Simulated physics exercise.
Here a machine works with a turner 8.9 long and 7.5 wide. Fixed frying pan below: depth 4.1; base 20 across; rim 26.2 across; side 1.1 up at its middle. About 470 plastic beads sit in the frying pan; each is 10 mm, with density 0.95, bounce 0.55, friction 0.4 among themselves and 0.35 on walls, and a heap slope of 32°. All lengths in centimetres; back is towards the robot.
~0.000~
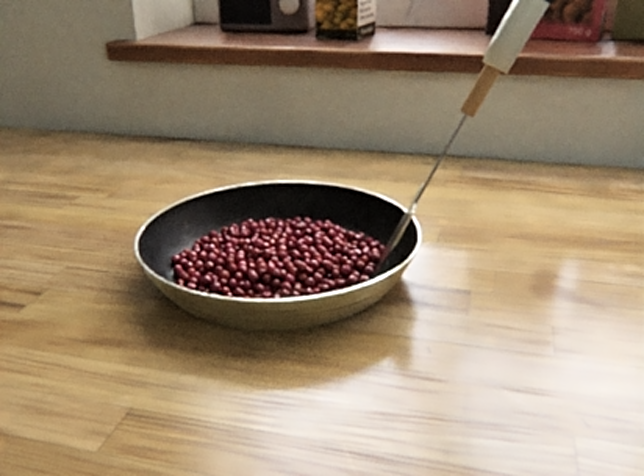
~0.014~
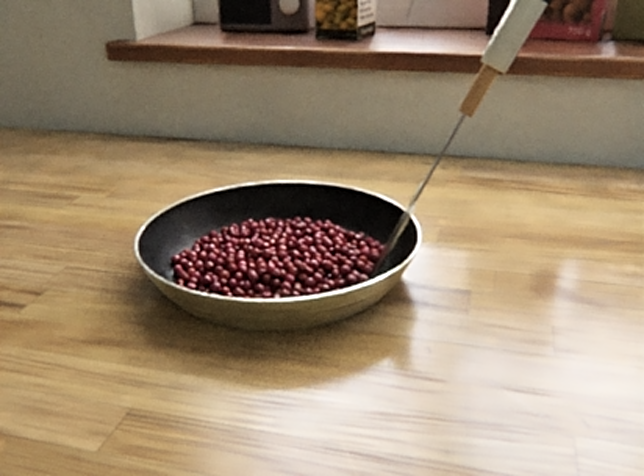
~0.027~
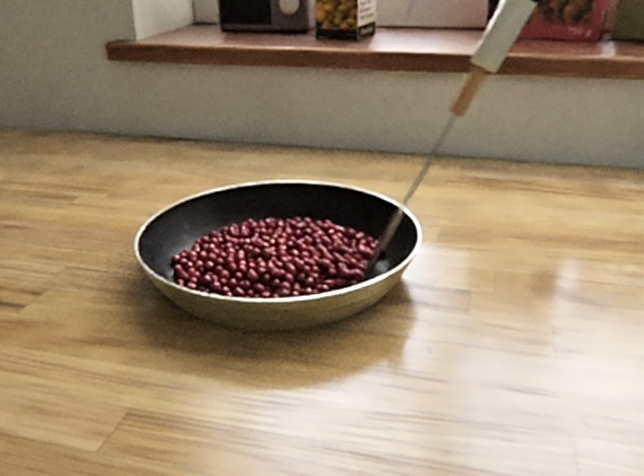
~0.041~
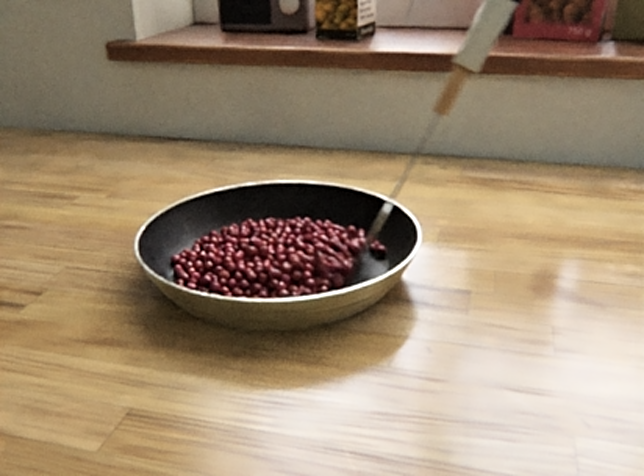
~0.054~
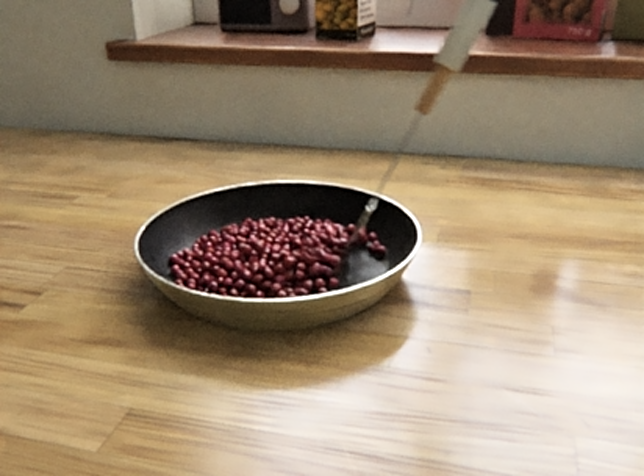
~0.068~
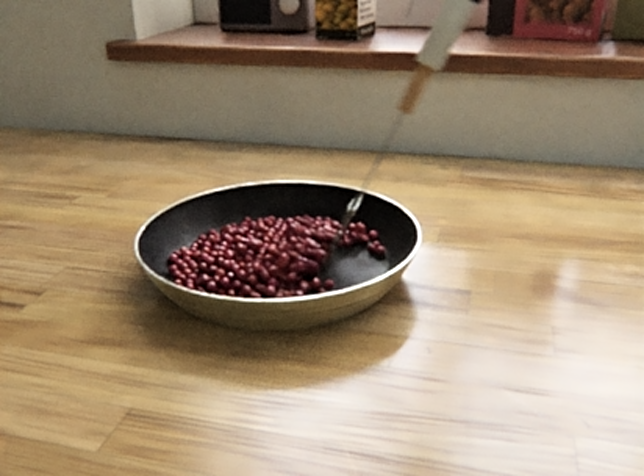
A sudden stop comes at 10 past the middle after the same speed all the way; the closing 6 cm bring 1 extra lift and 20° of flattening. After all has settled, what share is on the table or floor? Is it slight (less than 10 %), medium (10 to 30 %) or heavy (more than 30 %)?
Medium.
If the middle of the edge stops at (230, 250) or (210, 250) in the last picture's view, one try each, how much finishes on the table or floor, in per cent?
I'd say roughly 0 per cent, then roughly 5 per cent.
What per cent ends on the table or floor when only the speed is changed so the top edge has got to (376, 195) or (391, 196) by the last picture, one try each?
Around 10 per cent, then around 5 per cent.
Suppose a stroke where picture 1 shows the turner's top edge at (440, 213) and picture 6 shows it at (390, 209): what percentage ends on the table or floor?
I'd put it at roughly 10 per cent.
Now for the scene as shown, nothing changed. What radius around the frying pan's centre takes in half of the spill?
Some 22 cm.
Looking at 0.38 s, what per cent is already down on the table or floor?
I'd put it at around 15 per cent.
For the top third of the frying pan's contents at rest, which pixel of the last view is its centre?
Look near (201, 240).
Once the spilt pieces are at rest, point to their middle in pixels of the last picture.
At about (95, 240) in the last picture.
By 0.11 s, sloping 65°, highest piece 8 above the table; 473 in the frying pan.
By 0.16 s, sloping 60°, highest piece 9 above the table; 473 in the frying pan.
By 0.38 s, sloping 45°, highest piece 10 above the table; 390 in the frying pan, 68 on the table or floor, 15 on the blade or in flight.
By 1.43 s, sloping 45°, highest piece 4 above the table; 390 in the frying pan, 83 on the table or floor.
Final count, 390 in the frying pan, 83 on the table or floor. That is 18 % on the table or floor.
